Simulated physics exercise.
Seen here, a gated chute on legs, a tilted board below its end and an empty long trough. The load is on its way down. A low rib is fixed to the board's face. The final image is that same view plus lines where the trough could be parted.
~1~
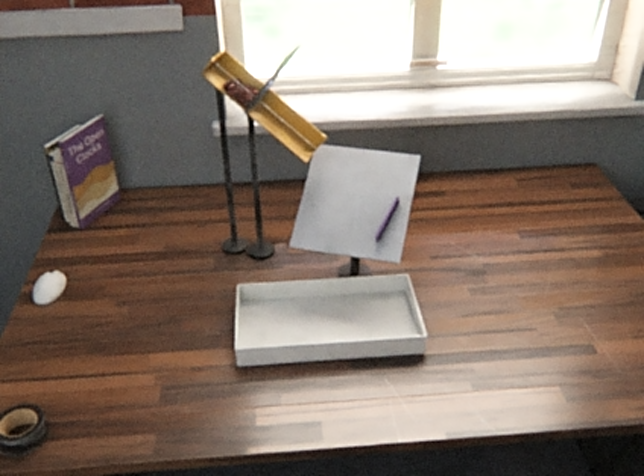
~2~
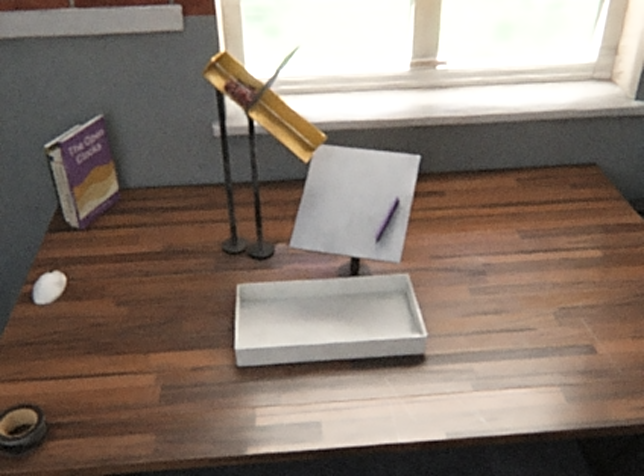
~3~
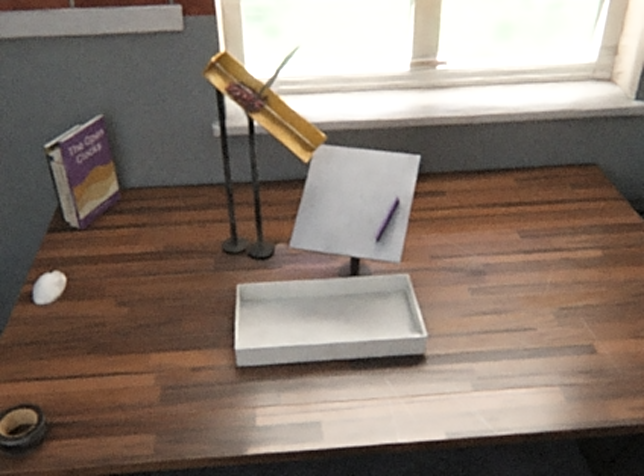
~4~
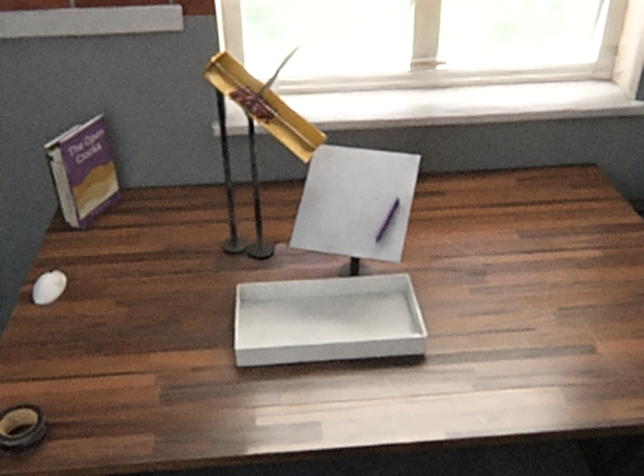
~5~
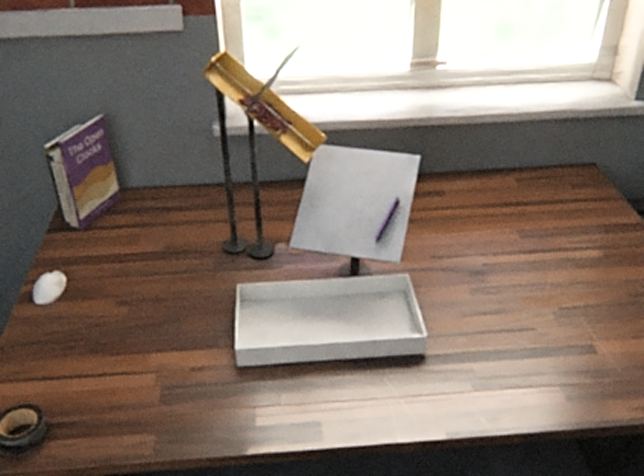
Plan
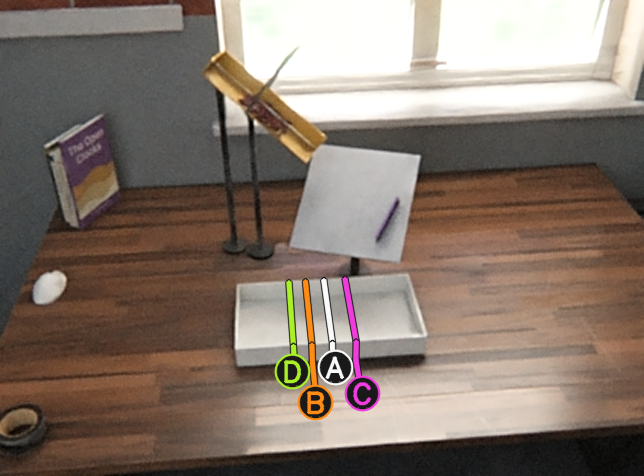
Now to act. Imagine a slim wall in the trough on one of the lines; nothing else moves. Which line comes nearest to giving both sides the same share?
C is best.
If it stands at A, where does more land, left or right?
More lands on the right.
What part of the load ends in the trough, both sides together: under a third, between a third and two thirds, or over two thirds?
Over two thirds.
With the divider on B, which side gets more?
The right side.
On the marked copy, line A crosses the front rim at (332, 342); line B crosses the front rim at (311, 343); line C crosses the front rim at (356, 340); line D crosses the front rim at (293, 344).
If A is chosen, of what is caught, just a few on the left of the divider, almost all on the right.
If B is chosen, of what is caught, just a few on the left of the divider, almost all on the right.
If C is chosen, of what is caught, roughly half on the left of the divider, roughly half on the right.
If D is chosen, of what is caught, not one piece on the left of the divider, every piece on the right.
